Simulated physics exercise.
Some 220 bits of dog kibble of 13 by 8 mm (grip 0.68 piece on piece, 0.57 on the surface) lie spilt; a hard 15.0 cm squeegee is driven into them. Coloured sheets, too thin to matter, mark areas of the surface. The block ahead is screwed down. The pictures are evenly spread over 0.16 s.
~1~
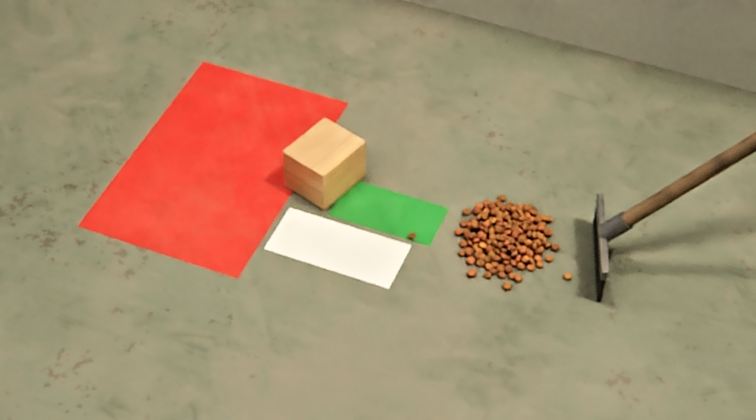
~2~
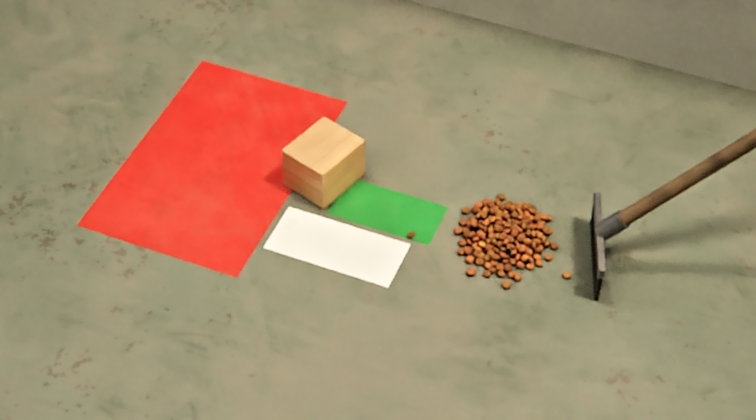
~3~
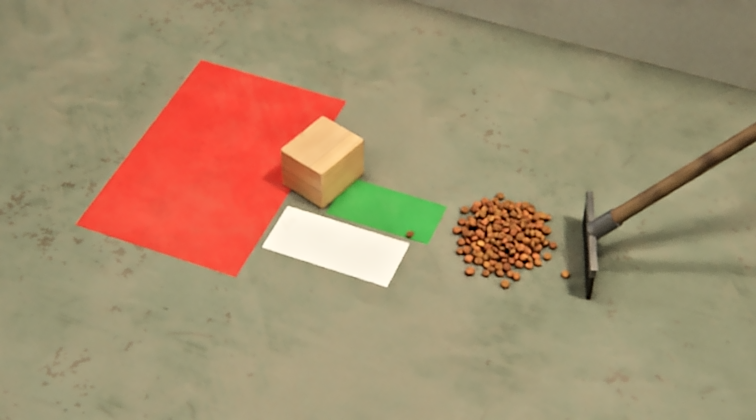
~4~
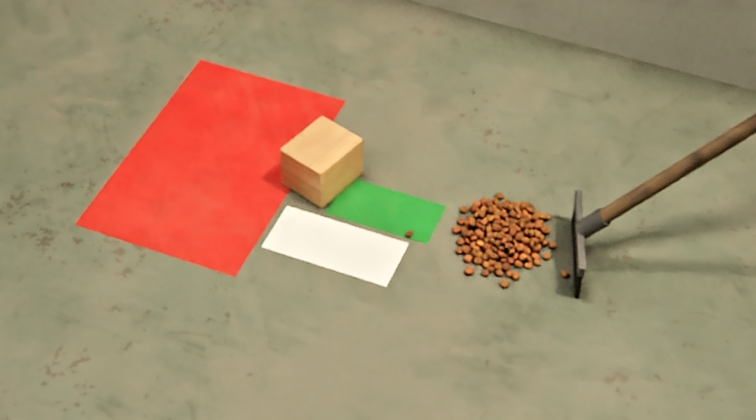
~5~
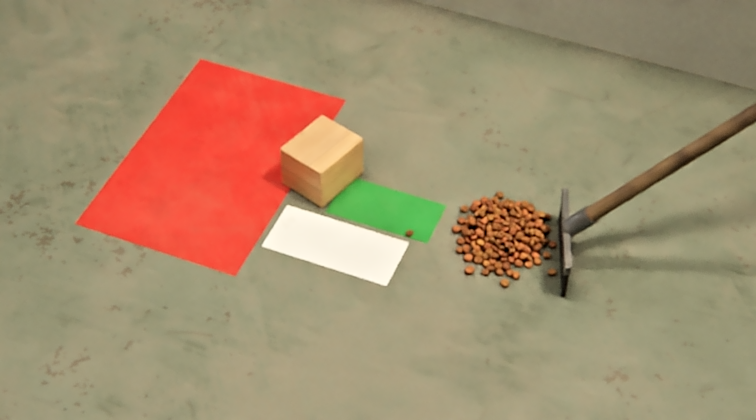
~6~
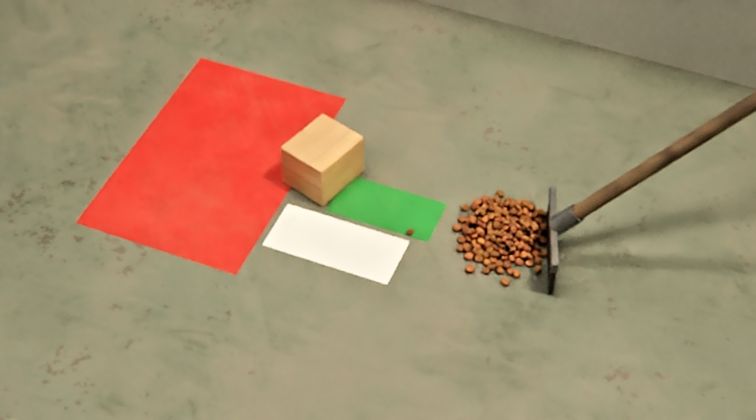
A squeegee slides left across the floor and begins pushing into a pile of brown kibble.
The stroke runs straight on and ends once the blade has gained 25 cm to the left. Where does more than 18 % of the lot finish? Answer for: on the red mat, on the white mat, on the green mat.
Red mat: Under, white mat: Over, green mat: Over.
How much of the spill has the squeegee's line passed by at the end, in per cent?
Some 25 per cent.
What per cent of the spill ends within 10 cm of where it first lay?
About 20 per cent.
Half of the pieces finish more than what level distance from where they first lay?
About 16 cm.
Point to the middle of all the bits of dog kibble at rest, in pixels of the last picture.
Near (399, 227).
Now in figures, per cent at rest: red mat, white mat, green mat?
Red mat 0, white mat 30, green mat 30.
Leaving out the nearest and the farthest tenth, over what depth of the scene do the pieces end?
Roughly 18 cm.
Then, 0.21 s after the last picture, squeegee 19 cm from its start, spill 17 cm wide; green mat 15 %, off the mats 85 %.
Then, 0.41 s after the last picture, squeegee 26 cm from its start, spill 21 cm wide; white mat 30 %, green mat 30 %, off the mats 40 %.
Then, 0.59 s after the last picture, squeegee 26 cm from its start, spill 22 cm wide; white mat 30 %, green mat 30 %, off the mats 40 %.
In the end, white mat 30 %, green mat 30 %, red mat 0 %, off the mats 40 %.
